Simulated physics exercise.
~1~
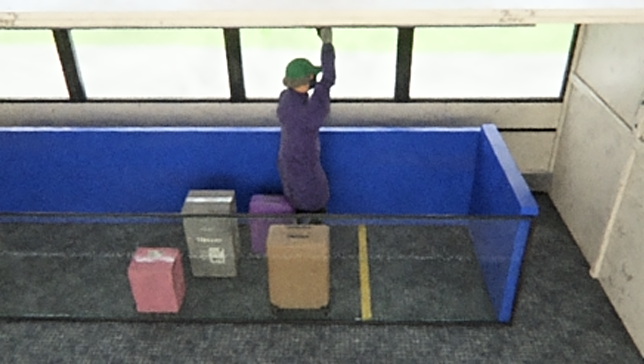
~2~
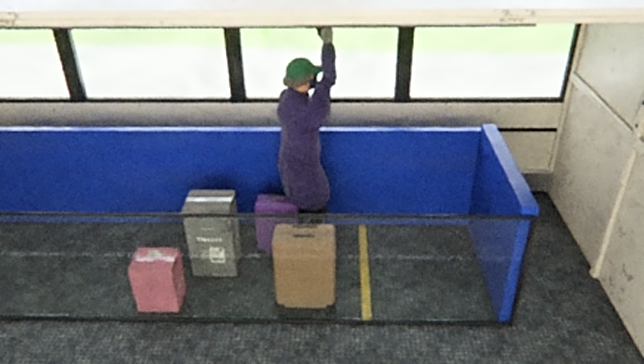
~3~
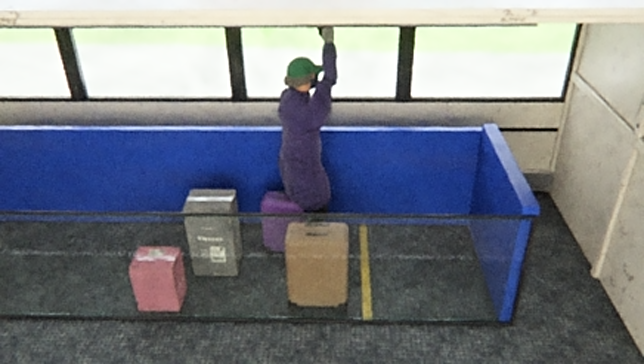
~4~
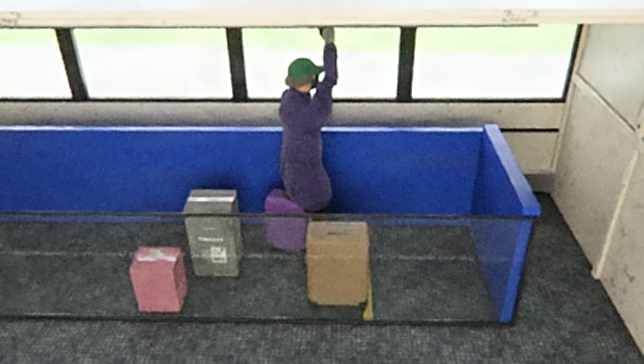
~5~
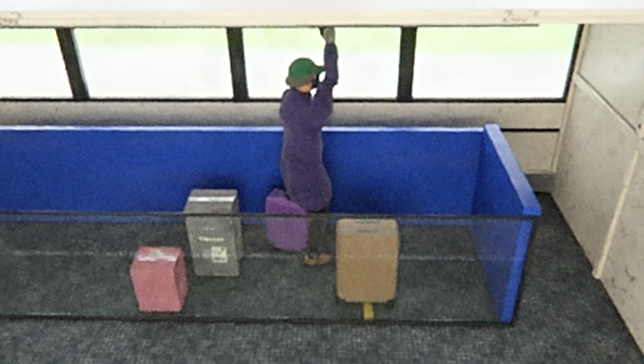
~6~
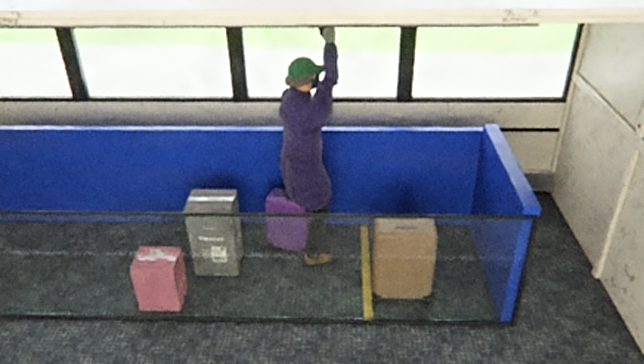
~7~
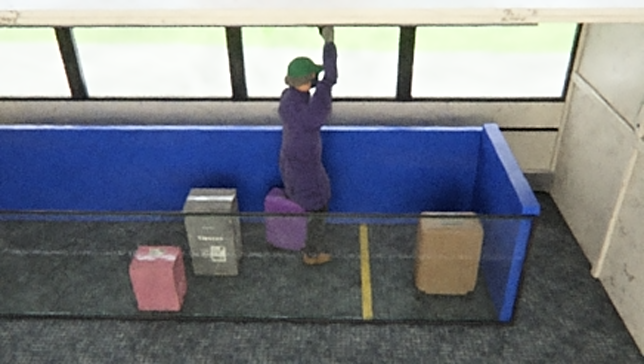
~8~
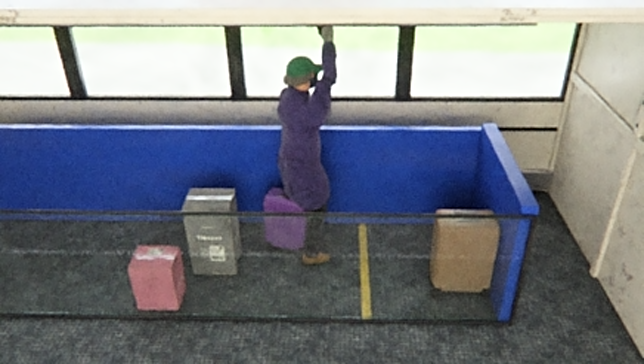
In a shuttle's luggage bay, a passenger in purple held on overhead while a big brown case rolled right, crossed the yellow line and stopped near the blue end wall; a small purple case shifted slightly, and the grey and pink bags stayed put.
